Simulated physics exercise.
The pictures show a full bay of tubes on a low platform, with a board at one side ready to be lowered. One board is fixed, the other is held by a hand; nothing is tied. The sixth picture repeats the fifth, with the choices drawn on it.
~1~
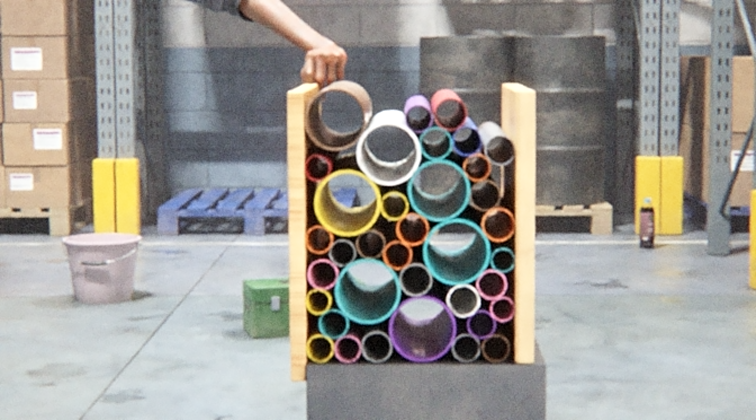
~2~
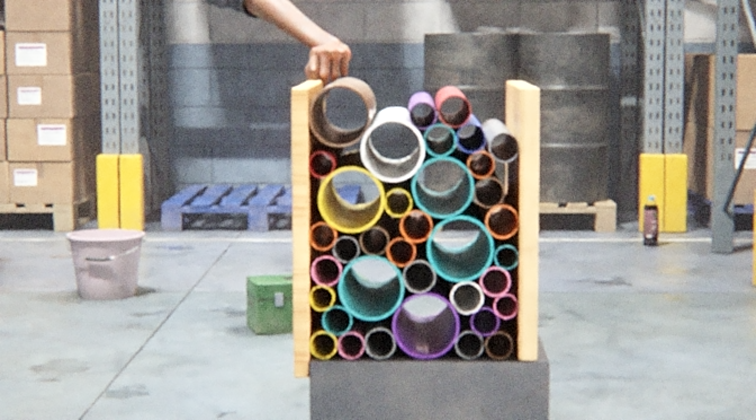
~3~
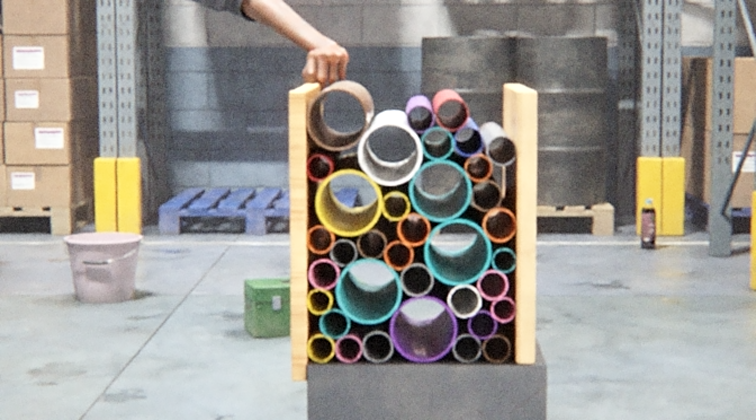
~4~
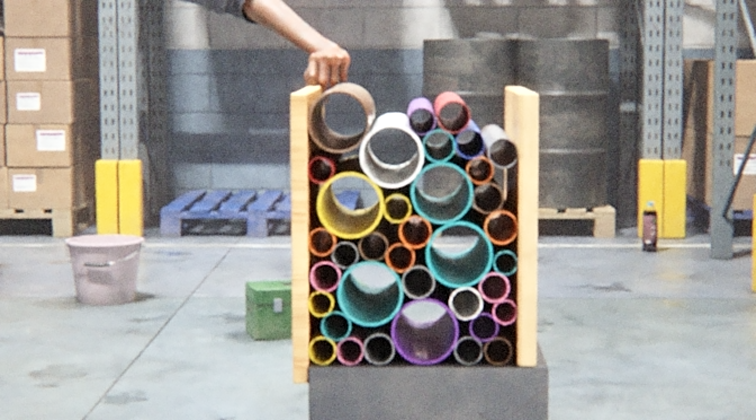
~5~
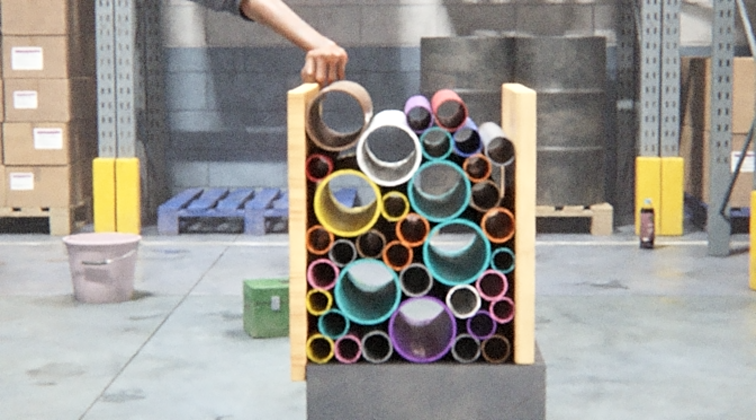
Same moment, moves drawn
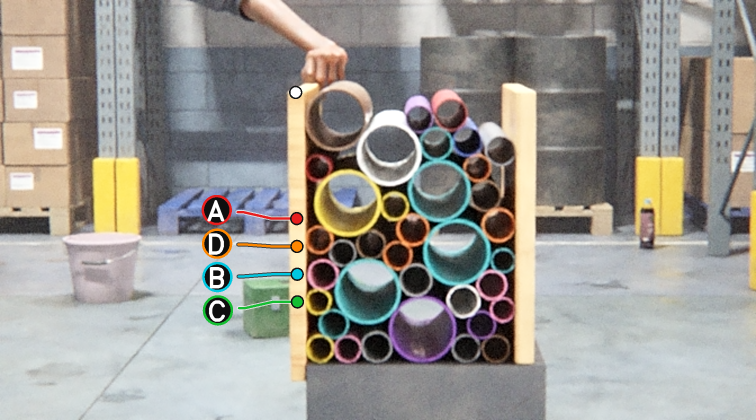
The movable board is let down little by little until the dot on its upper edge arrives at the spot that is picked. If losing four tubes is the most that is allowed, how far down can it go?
At most to D.
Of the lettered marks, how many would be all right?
The number is two.
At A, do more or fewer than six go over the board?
It loses fewer than six.
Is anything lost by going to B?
Yes.
On the copy, A at (297, 219); B at (297, 274); C at (298, 302); D at (297, 246); the white dot at (296, 93).
On D. First, top of the board (304, 158).
Then, top of the board (305, 234).
Finally, top of the board (305, 246), two out over the board.
By contrast, A two out over the board; B more than four out over the board; C more than four out over the board.
